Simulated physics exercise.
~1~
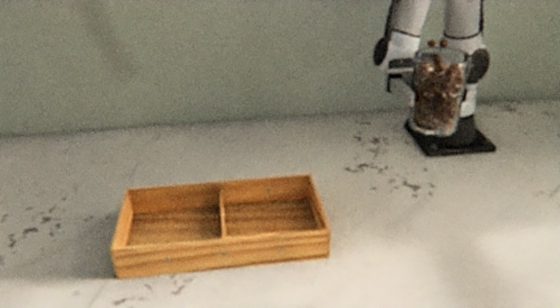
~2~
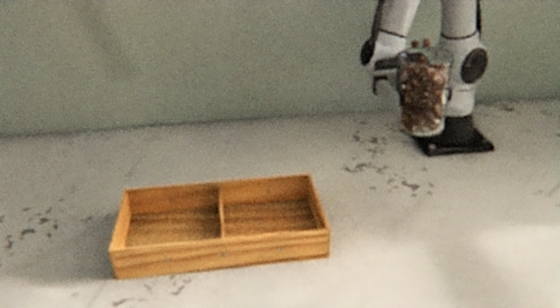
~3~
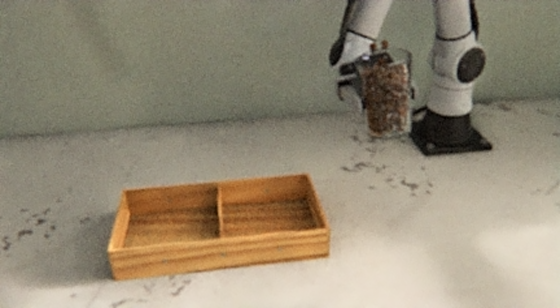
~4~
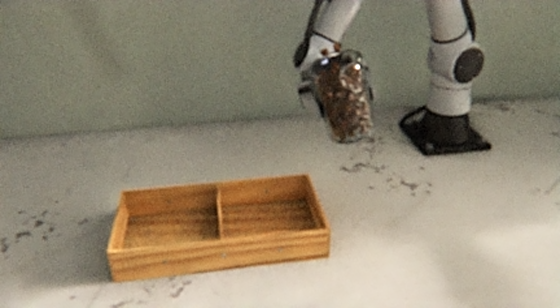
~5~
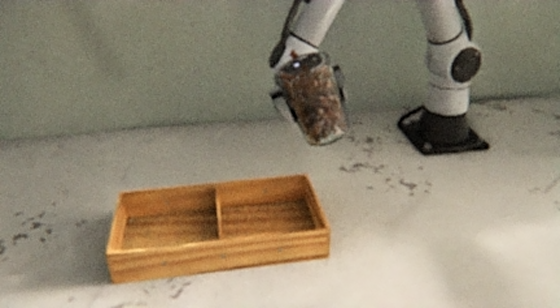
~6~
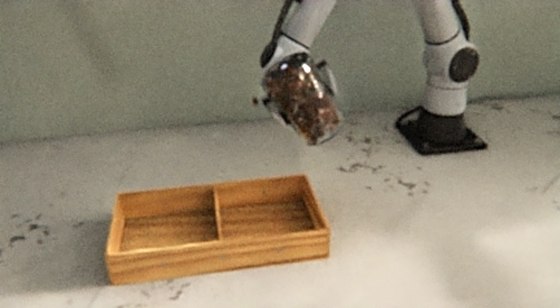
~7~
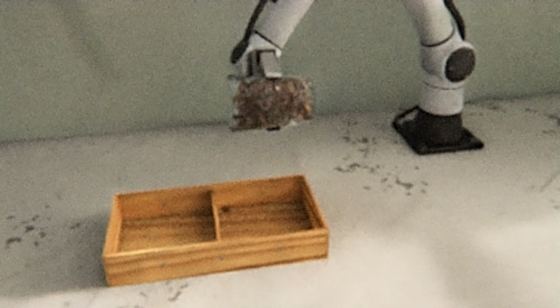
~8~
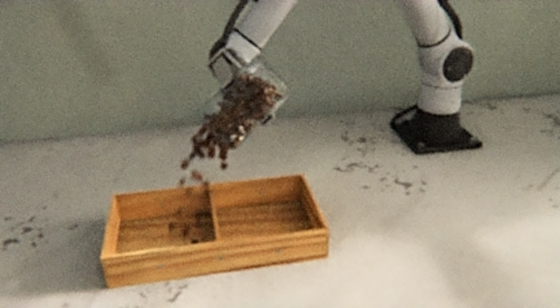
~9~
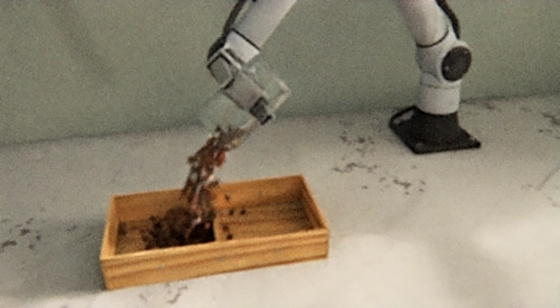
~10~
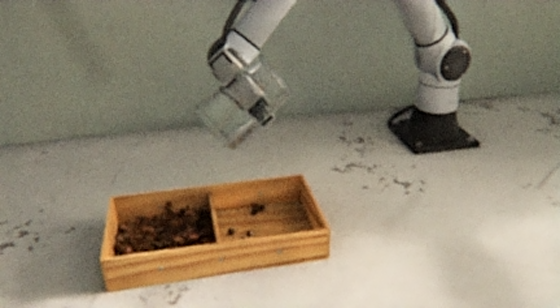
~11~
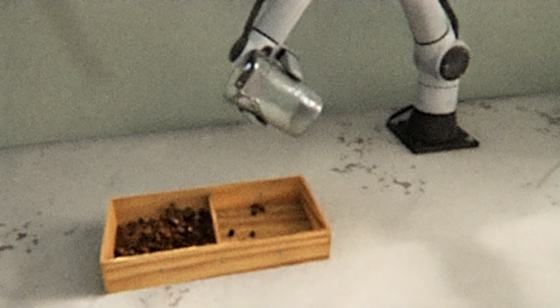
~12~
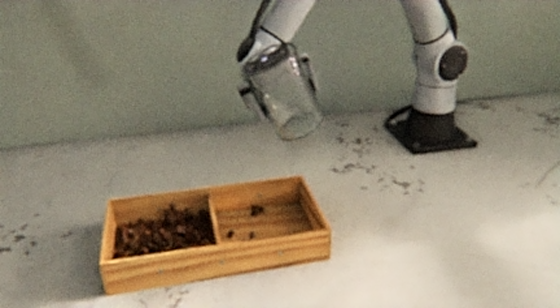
A robot arm carried a clear beaker of brown pellets leftward and tipped it over a divided wooden box, pouring nearly all of them into the left section while a few landed in the right, then tilted the empty beaker partly back upright.
